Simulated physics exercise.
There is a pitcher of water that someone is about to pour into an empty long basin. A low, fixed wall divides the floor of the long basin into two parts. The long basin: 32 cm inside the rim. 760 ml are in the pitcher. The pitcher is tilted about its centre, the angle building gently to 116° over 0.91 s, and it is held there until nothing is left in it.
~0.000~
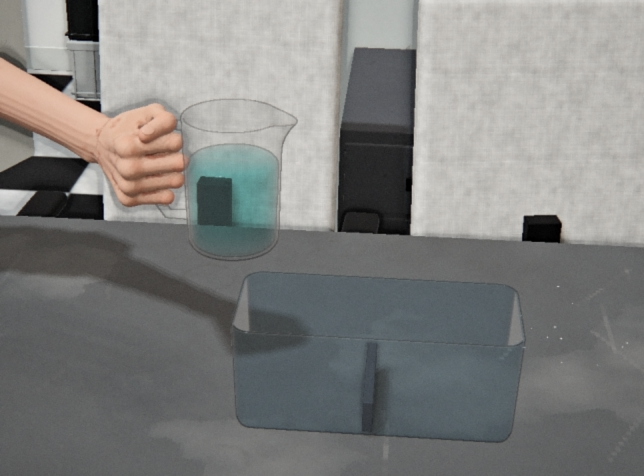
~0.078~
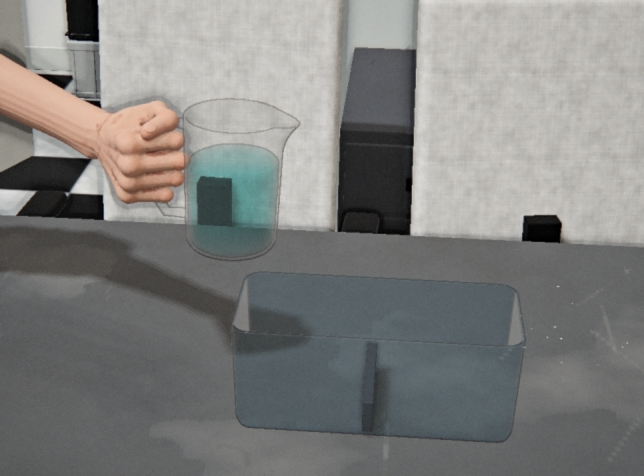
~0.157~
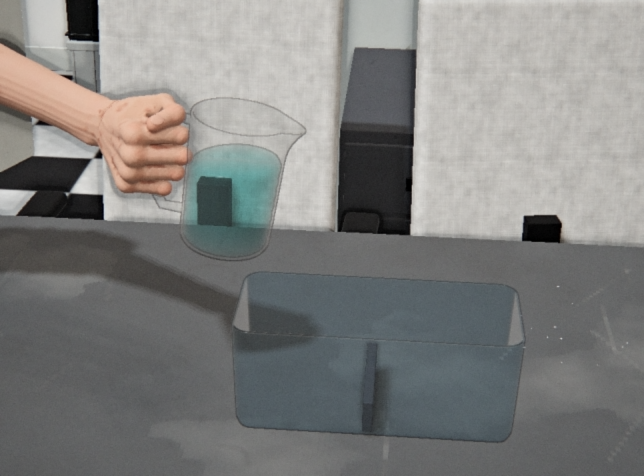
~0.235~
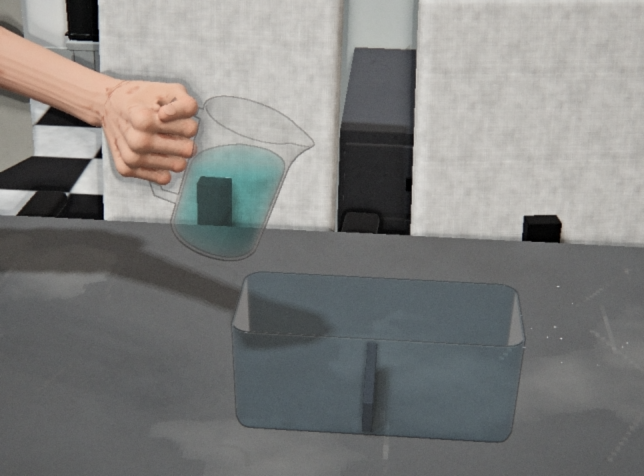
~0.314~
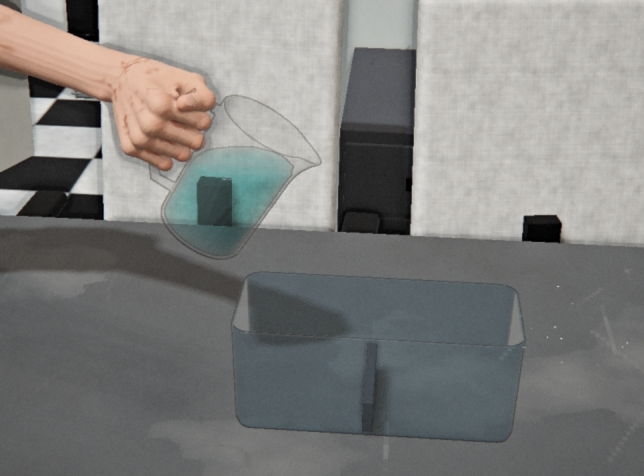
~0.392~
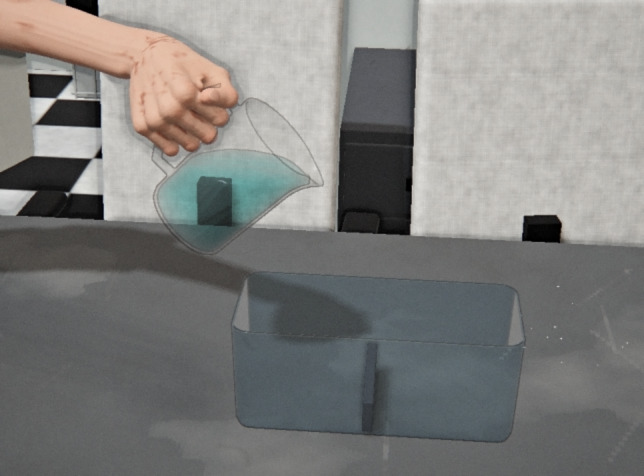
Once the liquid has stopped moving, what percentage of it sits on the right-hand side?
About 24 per cent.
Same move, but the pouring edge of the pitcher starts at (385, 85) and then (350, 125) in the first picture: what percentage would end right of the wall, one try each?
Respectively 80 and 90 %.
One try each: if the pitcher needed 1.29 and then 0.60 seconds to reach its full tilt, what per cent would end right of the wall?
Result: 40 per cent, then 15 per cent.
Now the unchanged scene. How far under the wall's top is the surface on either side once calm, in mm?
Left roughly 12 mm; right roughly 32 mm.
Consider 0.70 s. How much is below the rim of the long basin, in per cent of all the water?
Close to 14 in a hundred.
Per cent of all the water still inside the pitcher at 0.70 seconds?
Close to 64 in a hundred.
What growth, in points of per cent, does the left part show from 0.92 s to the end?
I'd put it at some 14 percent.
After 0.70 s the tilt is 101° and 63 per cent is still to pour, 10 is left of the wall and 4 right of it.
After 0.92 s the tilt is 116° and 12 per cent is still to pour, 59 is left of the wall and 18 right of it.
After 1.16 s the tilt is 116° and 0 per cent is still to pour, 73 is left of the wall and 20 right of it.
After 1.41 s the tilt is 116° and 0 per cent is still to pour, 72 is left of the wall and 24 right of it.
In the end 72 per cent lies left of the wall, 24 right of it and 4 outside.
